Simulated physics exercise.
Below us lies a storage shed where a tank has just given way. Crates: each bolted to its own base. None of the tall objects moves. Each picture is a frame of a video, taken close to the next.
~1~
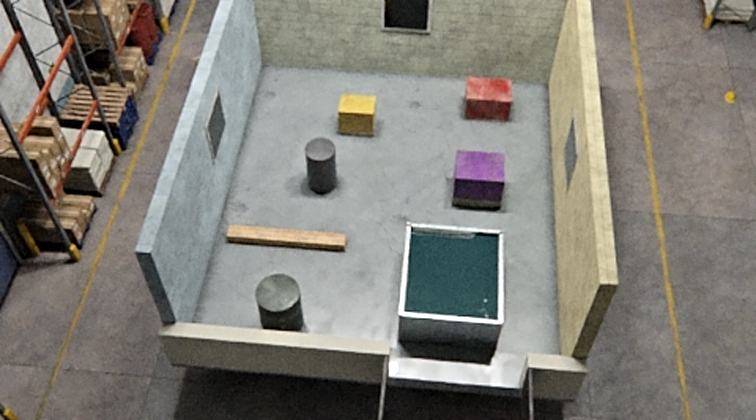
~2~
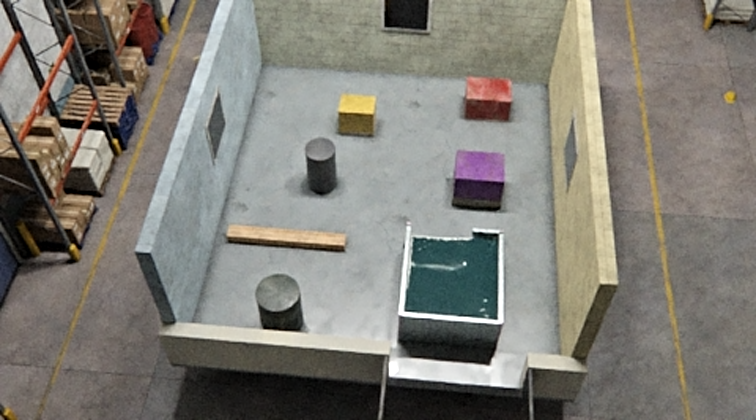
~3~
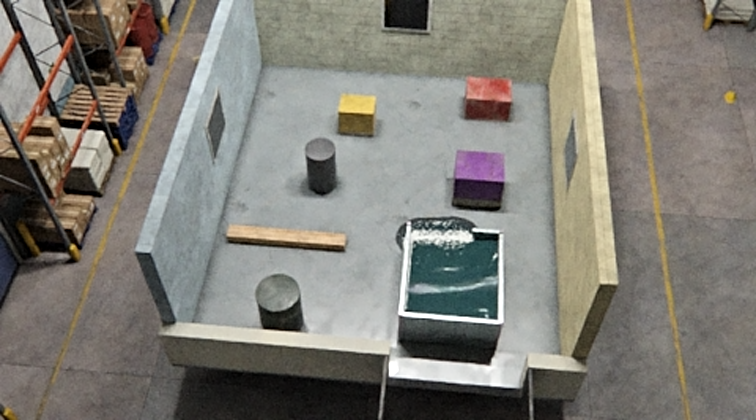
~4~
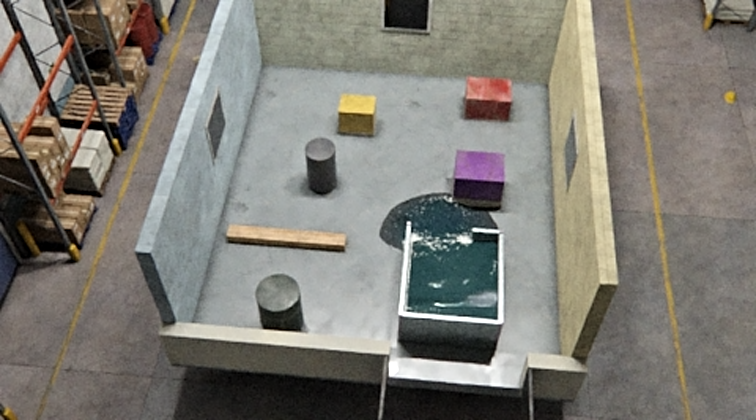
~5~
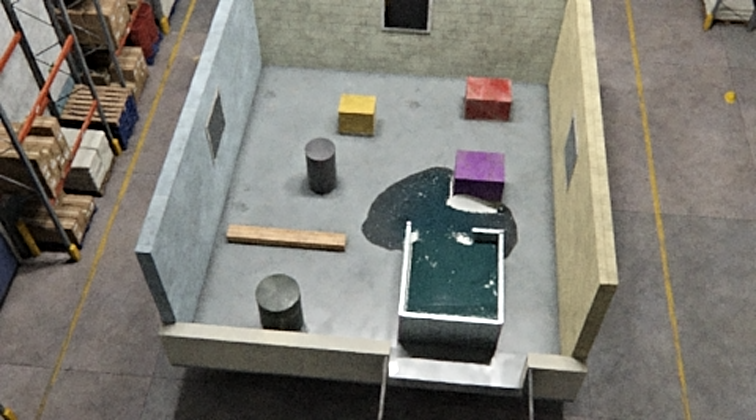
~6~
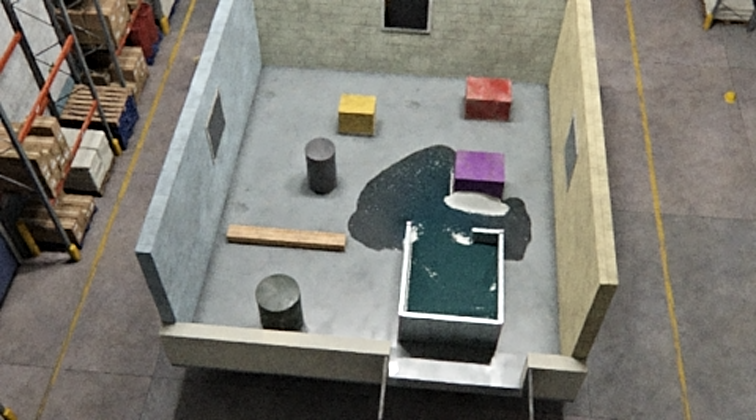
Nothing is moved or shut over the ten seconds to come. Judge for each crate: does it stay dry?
Looks like the red crate is within reach of the water; looks like the yellow crate is within reach of the water; looks like the purple crate is within reach of the water.
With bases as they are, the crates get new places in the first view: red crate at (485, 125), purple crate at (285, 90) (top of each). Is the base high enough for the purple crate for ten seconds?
As for the purple one, it keeps clear.
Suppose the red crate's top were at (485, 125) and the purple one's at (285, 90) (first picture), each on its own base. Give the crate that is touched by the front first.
Crate marked red.
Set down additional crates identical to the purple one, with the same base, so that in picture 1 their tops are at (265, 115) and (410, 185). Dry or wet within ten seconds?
Crate by crate: Is not reached; gets flooded.
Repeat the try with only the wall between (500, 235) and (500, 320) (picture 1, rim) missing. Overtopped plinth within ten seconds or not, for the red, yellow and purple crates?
Well, red is doused and yellow stays clear, but purple stays clear.
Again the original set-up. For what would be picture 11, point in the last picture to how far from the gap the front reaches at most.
Look around (405, 78).
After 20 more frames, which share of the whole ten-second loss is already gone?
Around 5 % of the total, roughly.
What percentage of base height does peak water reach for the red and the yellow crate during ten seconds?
Peak levels: Approx. 290 % then 190 %.
A moment on, water covers 30 % of the floor; the red crate water round its plinth, the yellow crate water round its plinth, the purple crate water round its plinth.
Next, water covers 45 % of the floor; the red crate water round its plinth, the yellow crate water round its plinth, the purple crate water round its plinth.
Then, water covers 60 % of the floor; the red crate water round its plinth, the yellow crate water round its plinth, the purple crate water round its plinth.
Later, water covers 70 % of the floor; the red crate water round its plinth, the yellow crate water round its plinth, the purple crate water round its plinth.
In the end, water covers 80 % of the floor; the red crate was topped, the yellow crate was topped, the purple crate was topped.
